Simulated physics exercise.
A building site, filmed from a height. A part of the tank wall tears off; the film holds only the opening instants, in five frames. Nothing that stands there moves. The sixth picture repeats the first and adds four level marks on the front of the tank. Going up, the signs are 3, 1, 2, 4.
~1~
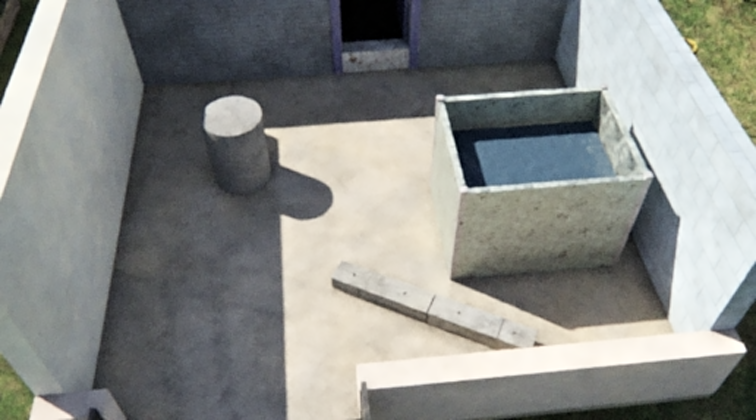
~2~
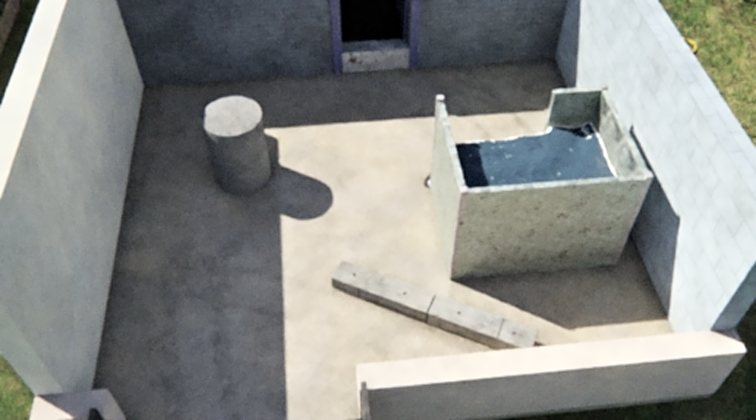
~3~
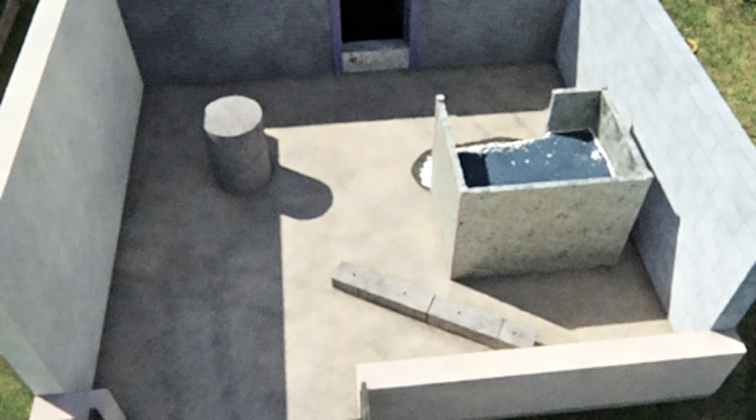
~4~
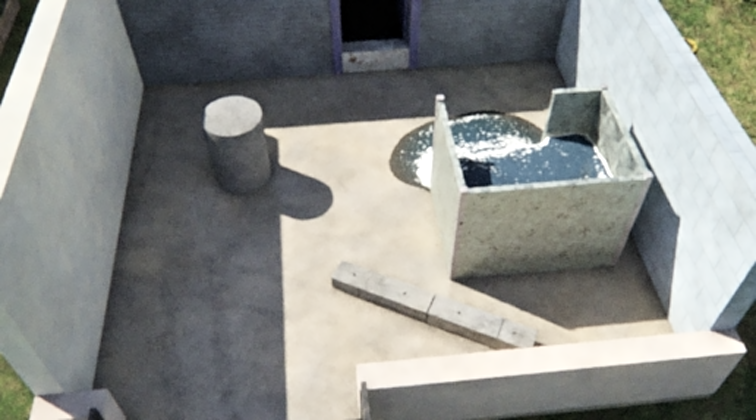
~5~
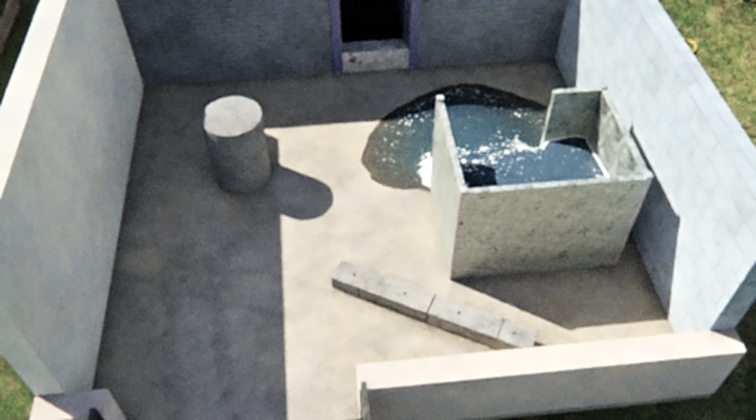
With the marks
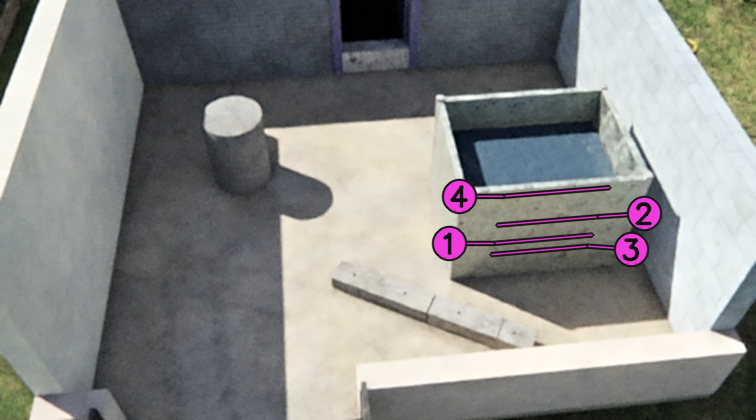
Water pouring from a breached concrete tank in a walled yard, spreading behind it and leftward across the sunlit ground.
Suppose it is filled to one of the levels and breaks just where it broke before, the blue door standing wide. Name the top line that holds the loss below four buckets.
2.
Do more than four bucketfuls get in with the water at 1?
No.
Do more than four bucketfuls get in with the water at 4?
Yes.
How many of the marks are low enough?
Three.
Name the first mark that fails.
4 it is.
In magenta, 1 at (543, 239); 2 at (548, 220); 3 at (540, 250); 4 at (556, 191); from the bottom up 3, 1, 2, 4.
For mark 1, nothing gets over.
For mark 2, a bucket or two gets in.
For mark 3, nothing gets over.
For mark 4, about 9 bucketfuls get in.
